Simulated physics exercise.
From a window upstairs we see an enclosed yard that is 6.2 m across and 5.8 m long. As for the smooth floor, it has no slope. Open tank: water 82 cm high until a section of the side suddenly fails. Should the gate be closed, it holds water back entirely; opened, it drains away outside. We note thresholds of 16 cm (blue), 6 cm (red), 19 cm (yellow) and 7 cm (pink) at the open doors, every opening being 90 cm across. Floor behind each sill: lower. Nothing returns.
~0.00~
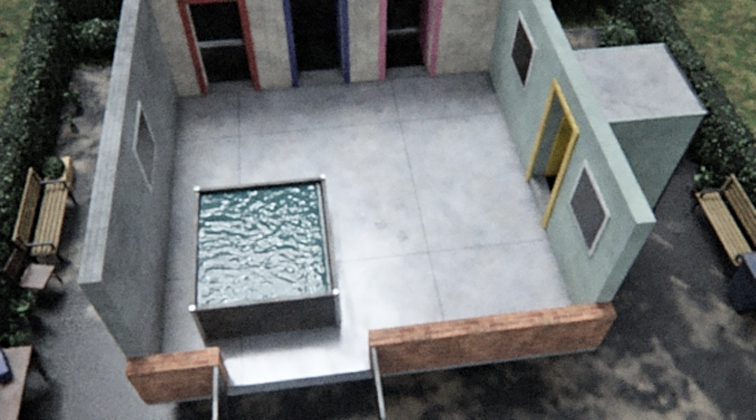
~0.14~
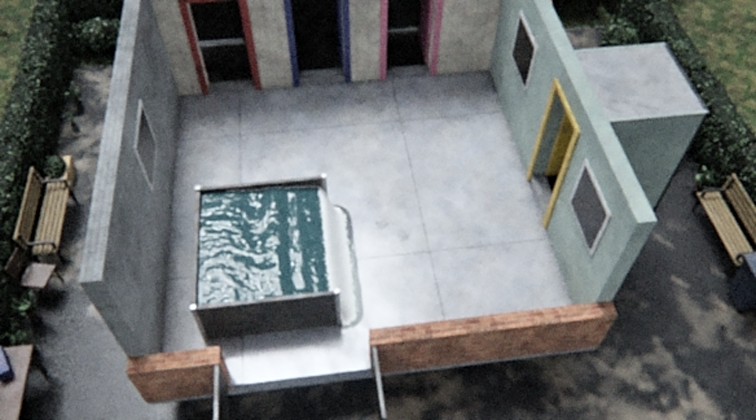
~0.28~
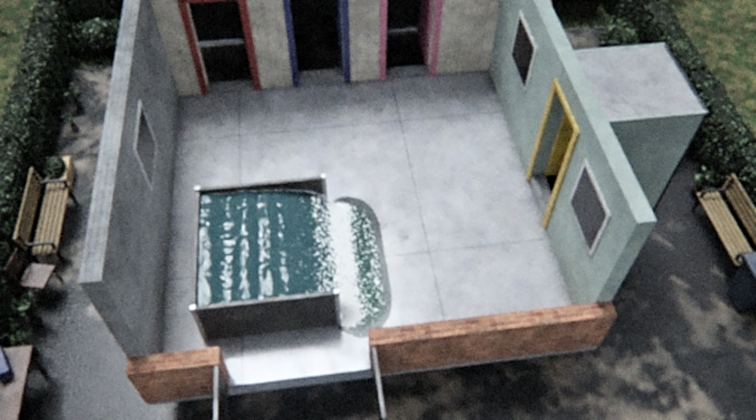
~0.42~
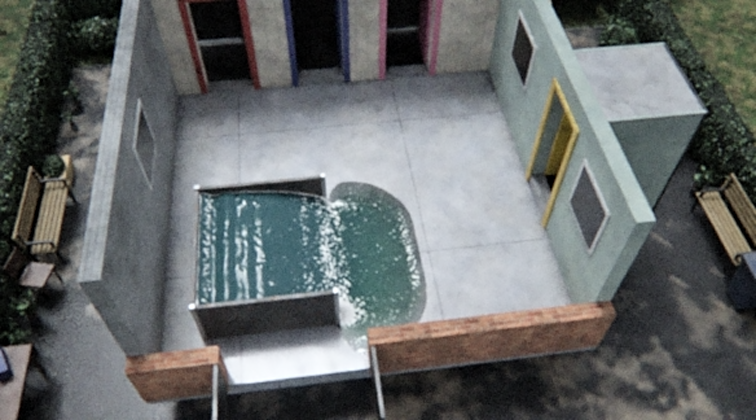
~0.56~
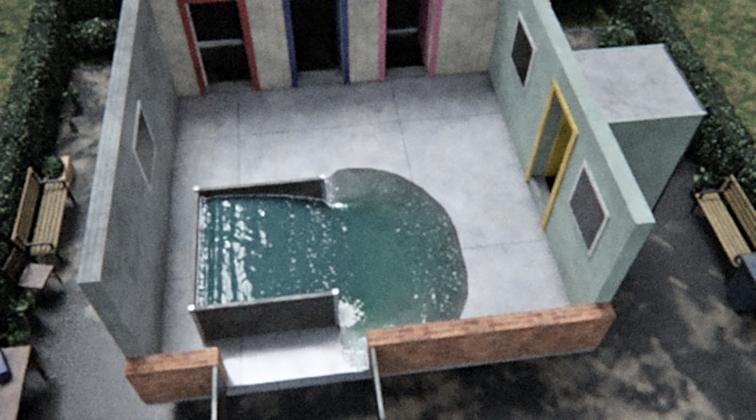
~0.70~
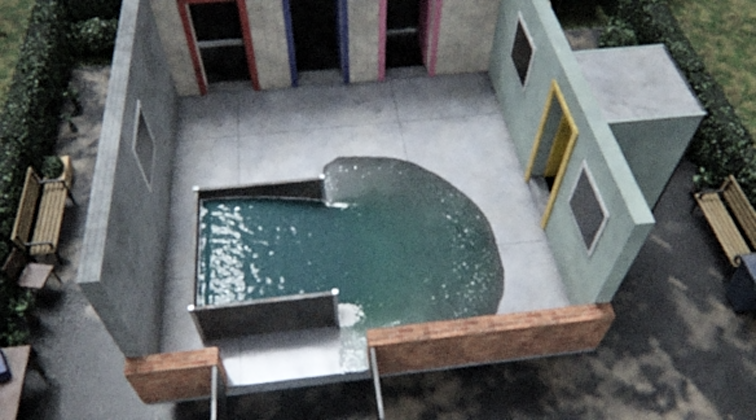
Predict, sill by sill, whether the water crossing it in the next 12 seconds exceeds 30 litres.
My prediction: At the blue door the limit will hold, at the red door the limit will be broken, at the yellow door the limit will be broken, at the pink door the limit will be broken.
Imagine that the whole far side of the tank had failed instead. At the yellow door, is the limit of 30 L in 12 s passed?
Then: Yellow not over.
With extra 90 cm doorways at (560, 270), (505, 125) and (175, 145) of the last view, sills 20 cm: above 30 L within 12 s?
In that order: Beyond it, short of it, short of it.
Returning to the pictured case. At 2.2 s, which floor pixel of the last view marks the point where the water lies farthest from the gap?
(488, 73).
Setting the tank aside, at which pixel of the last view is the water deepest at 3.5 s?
Location: Approx. (490, 79).
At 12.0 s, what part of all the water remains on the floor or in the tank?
Near 80 in a hundred is still there.
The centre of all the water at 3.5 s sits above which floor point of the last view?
Balance point at about (440, 217).
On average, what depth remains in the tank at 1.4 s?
Mean depth: Some 36 cm.
After 1.4 s water covers 45 % of the floor and is deepest (48 cm) near (579, 328); blue door not reached, red door not reached, yellow door 36 cm at the sill, 22 L in, pink door not reached.
After 2.2 s water covers 50 % of the floor and is deepest (51 cm) near (579, 328); blue door not reached, red door not reached, yellow door 37 cm at the sill, 94 L in, pink door not reached.
After 3.5 s water covers 55 % of the floor and is deepest (32 cm) near (490, 79); blue door not reached, red door not reached, yellow door 23 cm at the sill, 162 L in, pink door 12 cm at the sill, 2 L in.
After 7.0 s water covers 95 % of the floor and is deepest (23 cm) near (198, 97); blue door 12 cm at the sill, 0 L in, red door 7 cm at the sill, 0 L in, yellow door 7 cm at the sill, 168 L in, pink door 14 cm at the sill, 151 L in.
After 12.0 s water covers 100 % of the floor and is deepest (16 cm) near (160, 378); blue door 9 cm at the sill, 0 L in, red door 10 cm at the sill, 62 L in, yellow door 6 cm at the sill, 168 L in, pink door 6 cm at the sill, 174 L in.
